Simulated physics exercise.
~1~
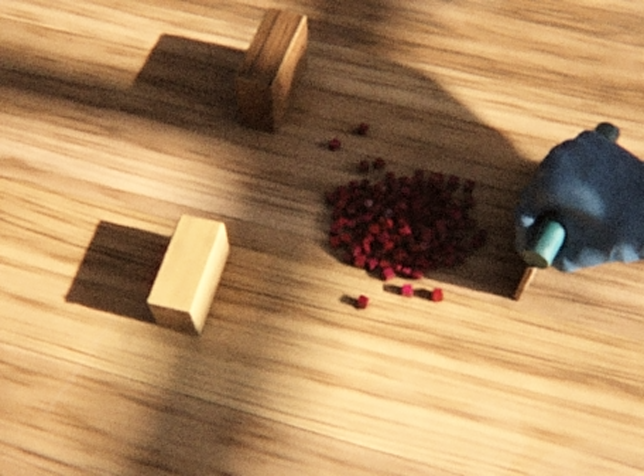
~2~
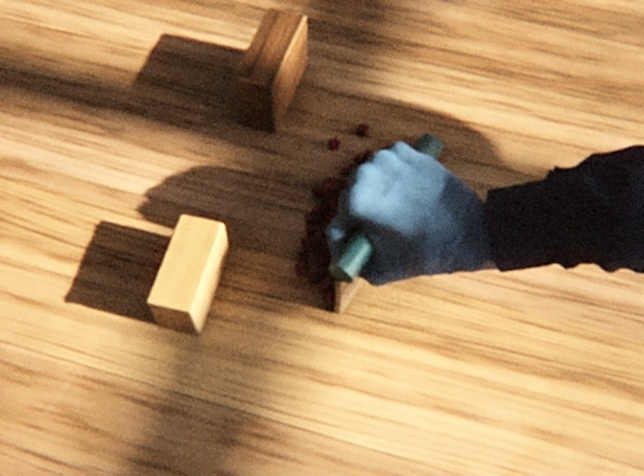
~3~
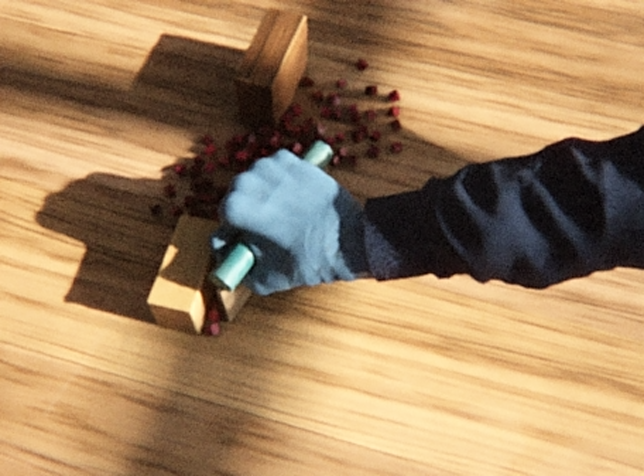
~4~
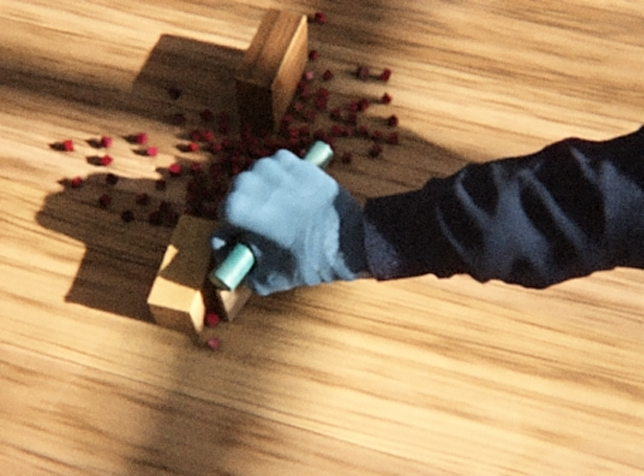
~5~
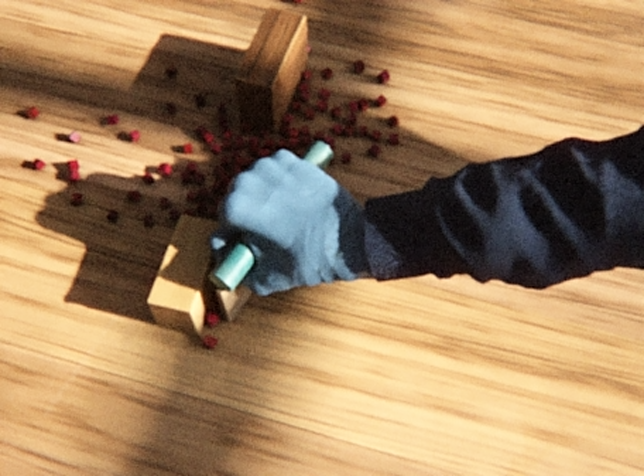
A gloved hand sweeps dark red cubes left toward two wooden blocks, scattering some beyond them.
